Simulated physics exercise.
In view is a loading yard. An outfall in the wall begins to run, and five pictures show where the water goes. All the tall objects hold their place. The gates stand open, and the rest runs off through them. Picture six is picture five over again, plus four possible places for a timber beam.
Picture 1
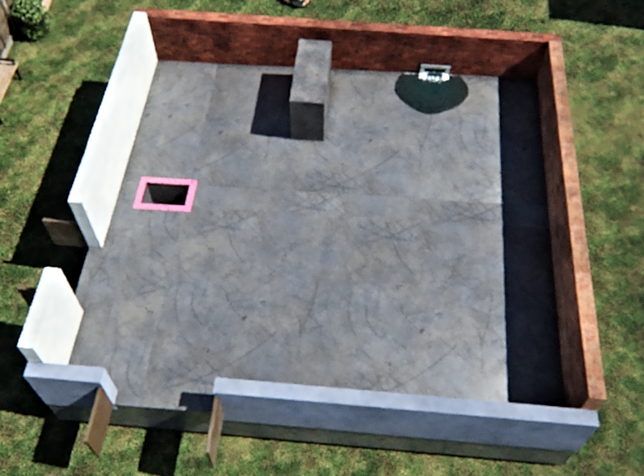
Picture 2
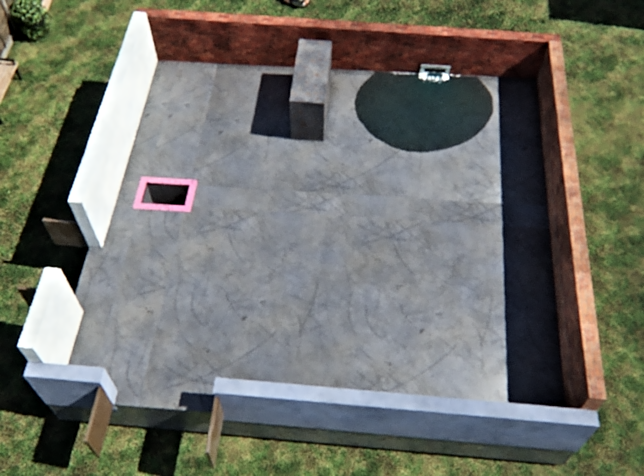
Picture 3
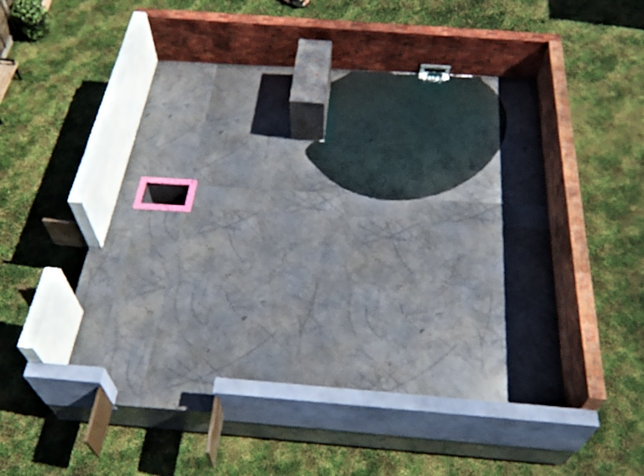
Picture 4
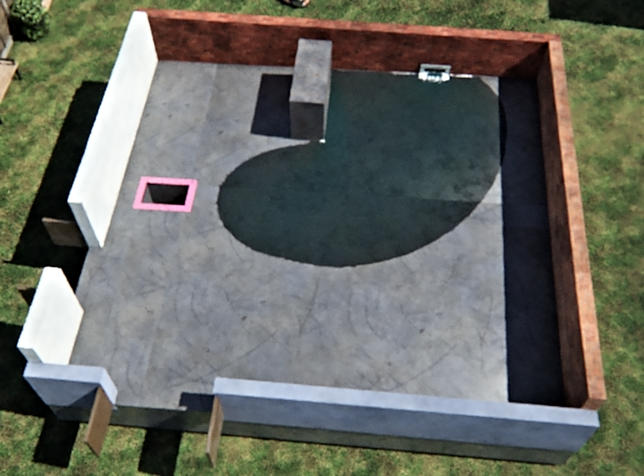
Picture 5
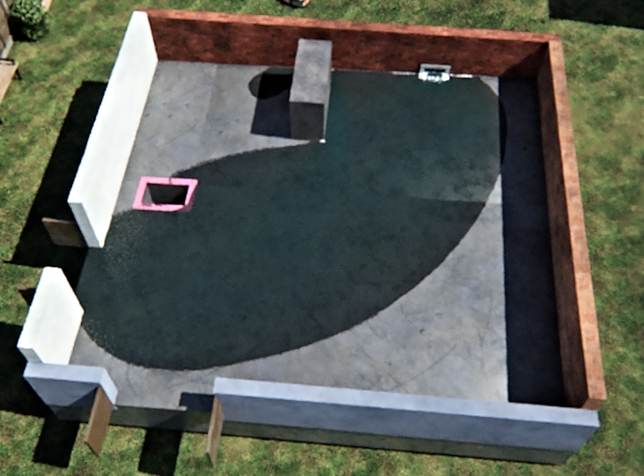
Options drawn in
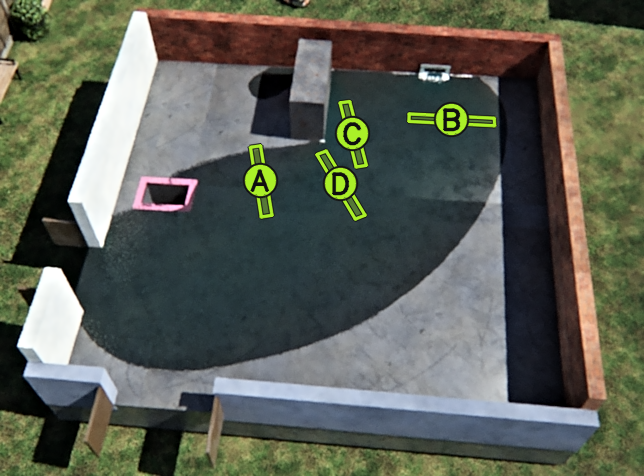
Dark water spreads from the back wall across the grey yard and reaches the pink-edged pit.
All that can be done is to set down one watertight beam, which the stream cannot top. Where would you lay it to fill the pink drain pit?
D works best here.
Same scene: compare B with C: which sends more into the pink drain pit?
B.
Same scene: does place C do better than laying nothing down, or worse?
Worse.
On the marked copy, A from (255, 146) to (266, 216); B from (409, 117) to (494, 122); C from (344, 102) to (361, 166); D from (321, 152) to (360, 217).
Choosing A, about 3 % of the stream goes into the pink drain pit, about 97 % out by the gates.
Choosing B, about 6 % of the stream goes into the pink drain pit, about 93 % out by the gates.
Choosing C, about 3 % of the stream goes into the pink drain pit, about 97 % out by the gates.
Choosing D, about 12 % of the stream goes into the pink drain pit, about 88 % out by the gates.
